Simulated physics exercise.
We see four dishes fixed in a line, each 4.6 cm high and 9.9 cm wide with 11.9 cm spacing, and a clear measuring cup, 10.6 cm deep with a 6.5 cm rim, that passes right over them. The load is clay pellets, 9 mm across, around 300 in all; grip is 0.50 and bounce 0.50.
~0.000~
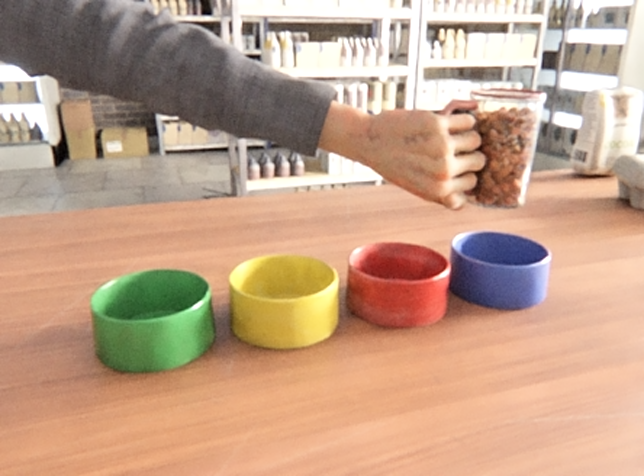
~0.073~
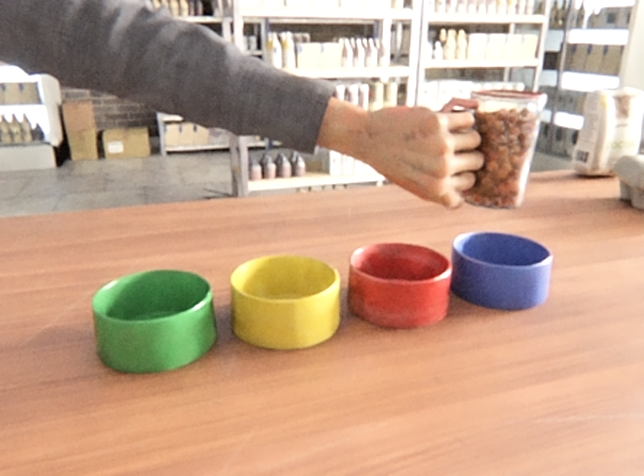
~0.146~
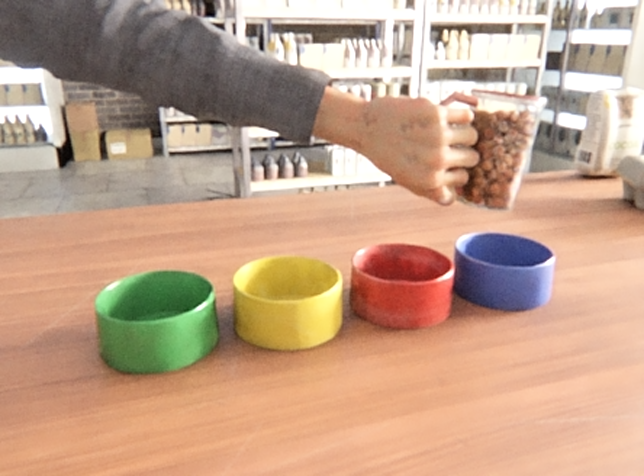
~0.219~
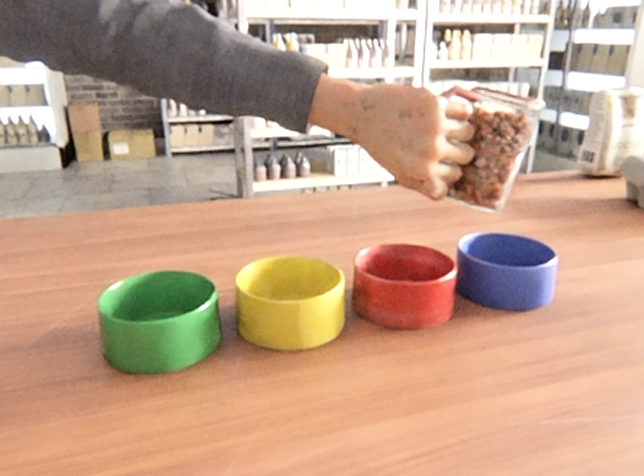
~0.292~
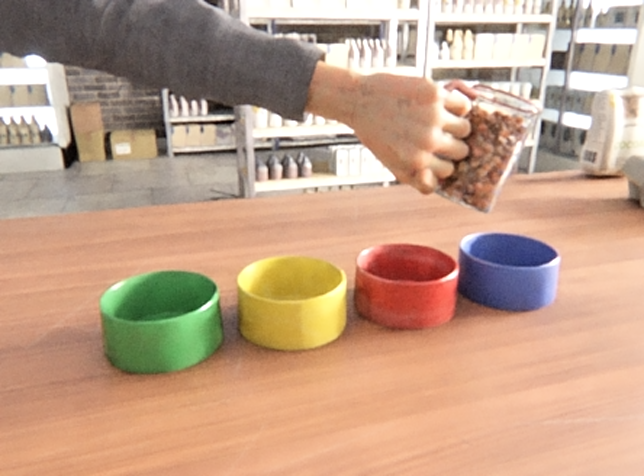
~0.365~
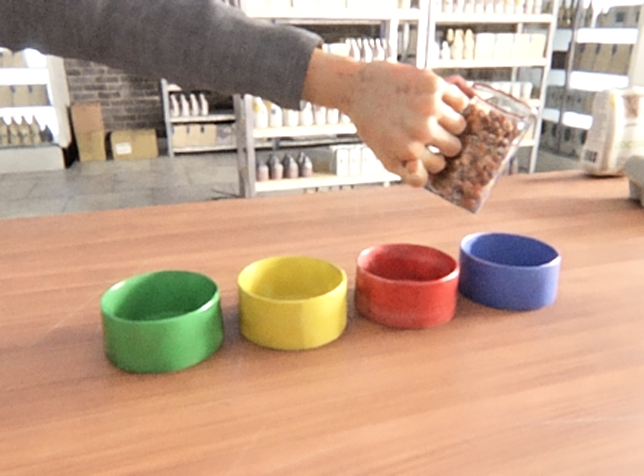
At first, a hand holds a clear measuring cup of brown clay pellets upright above a row of green, yellow, red and blue dishes on a wooden table. Then the hand gradually tilts the cup to the right while shifting it slightly left, the pellets still inside.
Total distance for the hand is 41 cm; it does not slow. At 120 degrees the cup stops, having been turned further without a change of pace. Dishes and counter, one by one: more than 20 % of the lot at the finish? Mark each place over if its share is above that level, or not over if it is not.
Red: Over, blue: Not over, green: Not over, yellow: Not over, counter: Not over.
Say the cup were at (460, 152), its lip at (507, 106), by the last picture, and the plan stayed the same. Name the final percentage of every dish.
Kept per dish: Red = 0, blue = 0, green = 90, yellow = 10.
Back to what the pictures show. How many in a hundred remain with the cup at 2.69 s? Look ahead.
Near 0 per cent of the load.
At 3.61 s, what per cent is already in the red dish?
Share at that time: Approx. 90 per cent.
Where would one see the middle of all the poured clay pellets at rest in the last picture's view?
Approximately (400, 285) in the last view.
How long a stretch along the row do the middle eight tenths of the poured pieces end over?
7 centimetres.
After 1.76 s, tilt 120 degrees; cup holds 5 %, red 90 %.
After 2.69 s, tilt 120 degrees; cup holds 0 %, red 90 %.
Then, at 3.61 s, tilt 120 degrees; cup holds 0 %, red 90 %.
In the end, at 3.9 s, red 90 %, blue 0 %, green 0 %, yellow 0 %, counter 10 %.
